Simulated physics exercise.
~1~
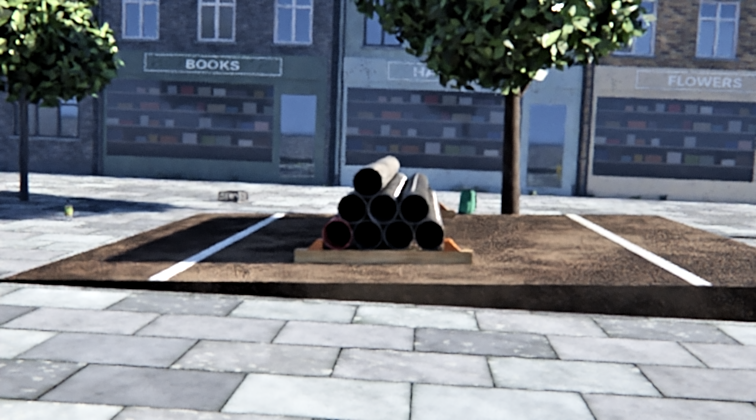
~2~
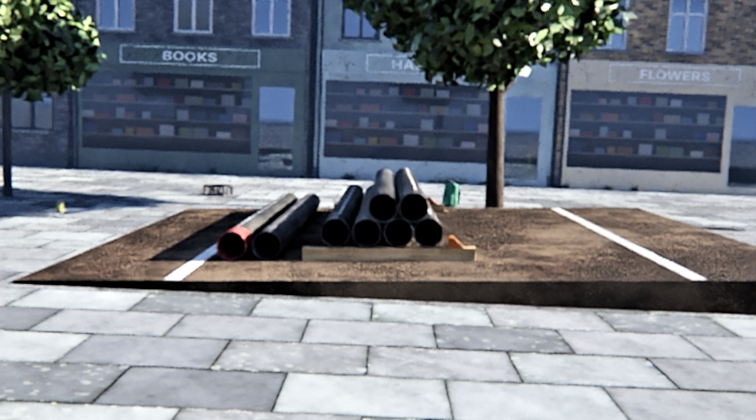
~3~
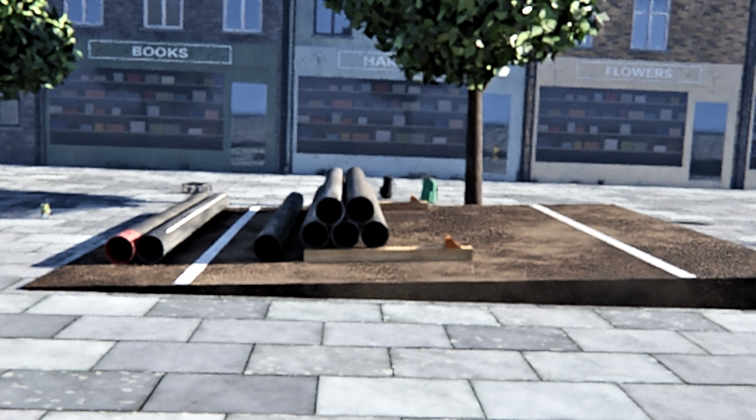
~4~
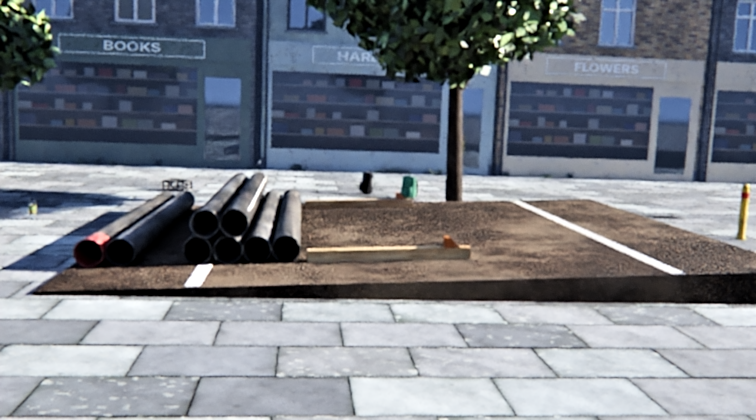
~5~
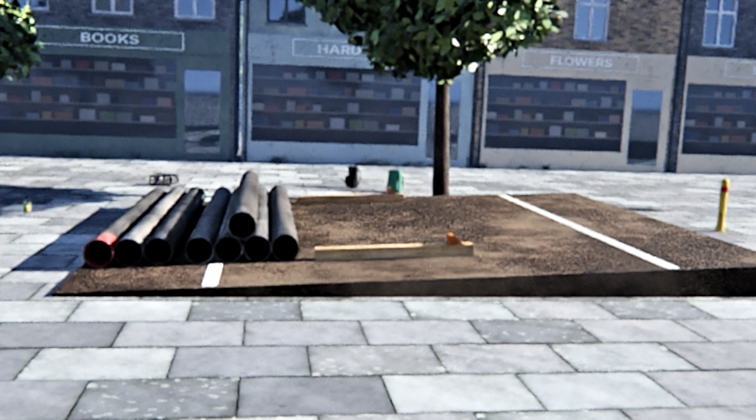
Stacked dark steel pipes, one red, spilling left off bearers across sloping soil, coming to rest side by side around a white line.
